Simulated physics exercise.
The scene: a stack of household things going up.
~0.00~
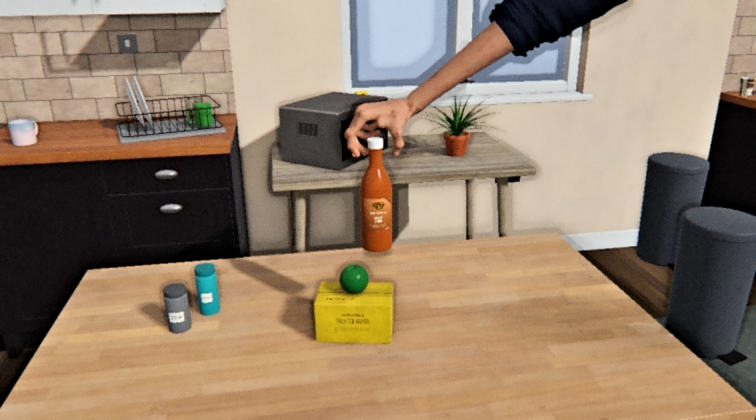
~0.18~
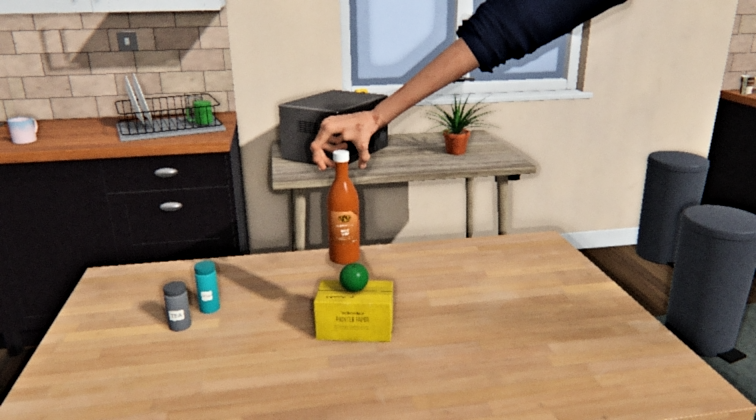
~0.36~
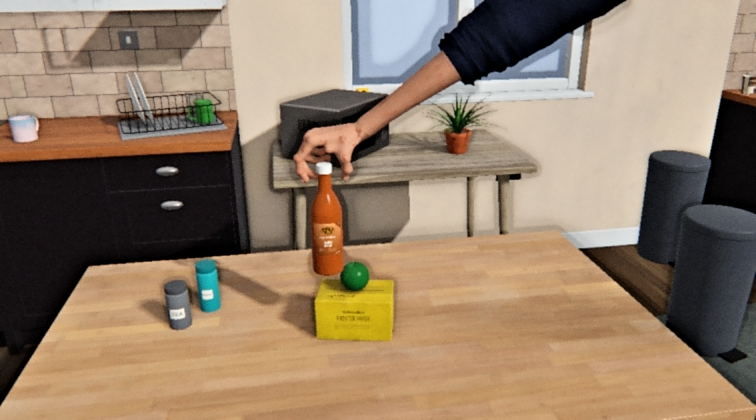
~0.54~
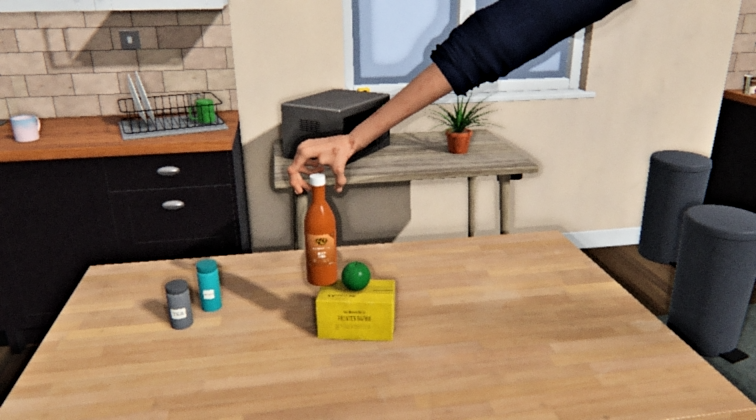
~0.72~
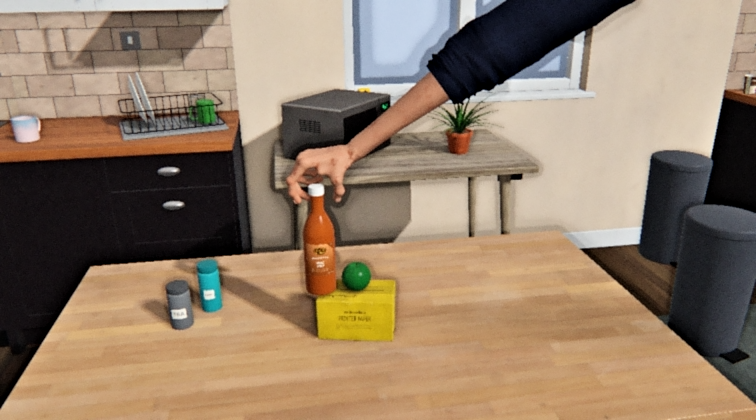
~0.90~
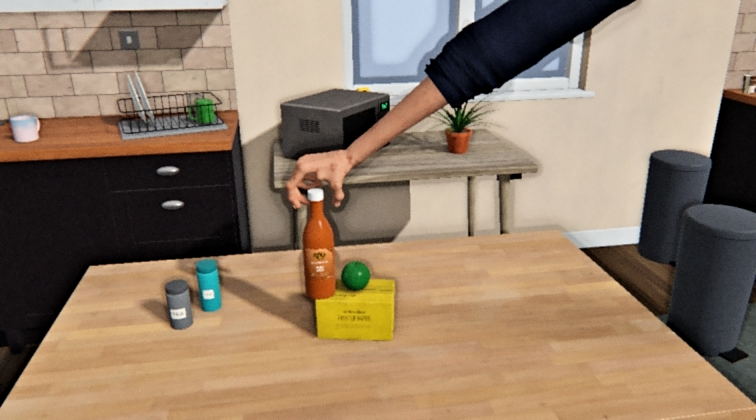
To begin with, a hand holds an orange bottle by its white cap above a wooden table, behind a yellow box with a green ball on top. The hand lowers the bottle and shifts it left, then sets it down beside the ball, fingers still around the cap.
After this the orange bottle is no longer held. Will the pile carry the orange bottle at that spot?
As it turns out, it stays up.
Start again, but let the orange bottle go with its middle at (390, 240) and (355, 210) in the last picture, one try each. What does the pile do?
First try: It stays up; second try: It gives way.
After 1.50 s, no change.
After 2.50 s, orange bottle resting near (318, 243).
In the end (4.0 s), all 5 unmoved. At the end, from the last picture's camera, orange bottle near (318, 243). The pile holds.
